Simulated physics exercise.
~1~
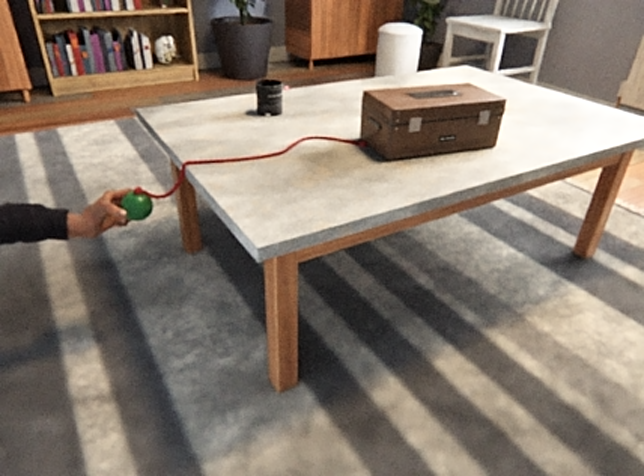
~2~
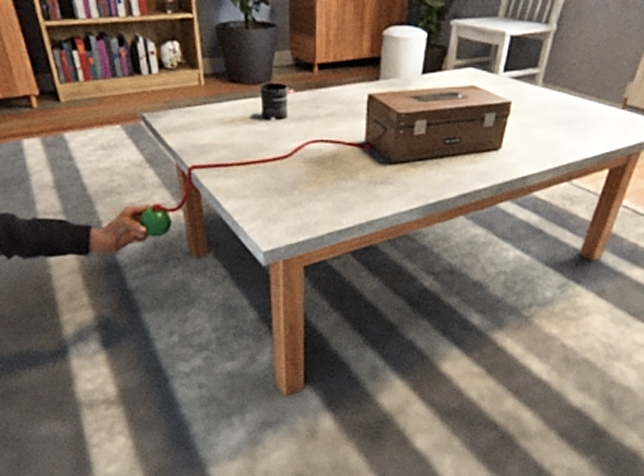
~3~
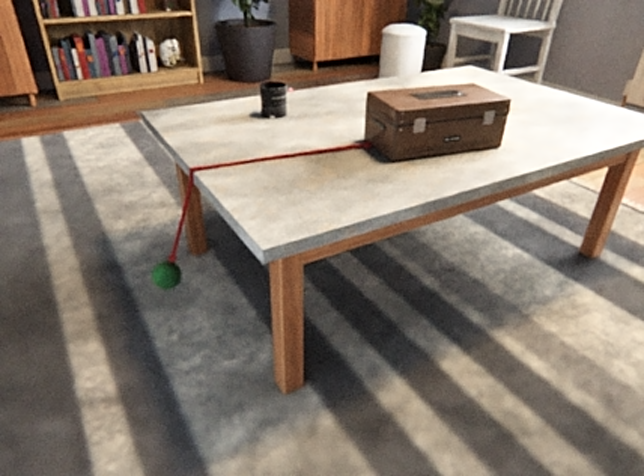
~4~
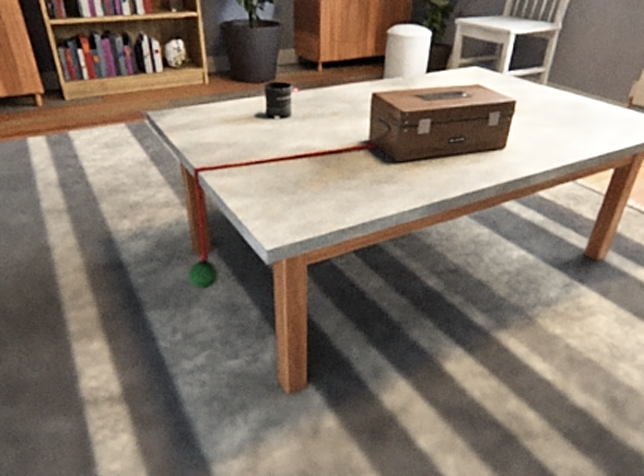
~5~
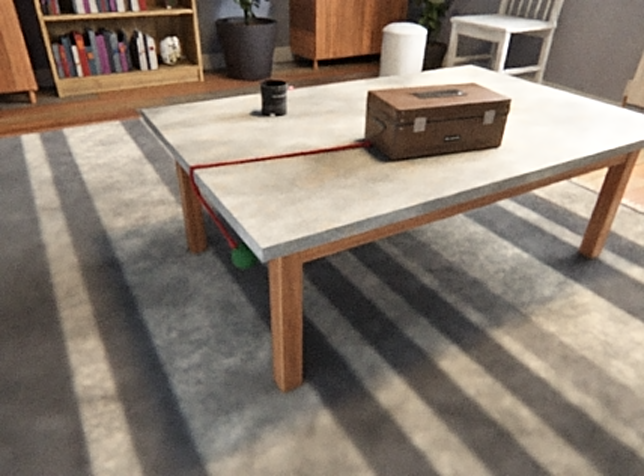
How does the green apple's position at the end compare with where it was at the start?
At the start the green apple was in the hand, just off the left end of the table. By the end it was lower and farther right, hanging on the cord below the table's edge.
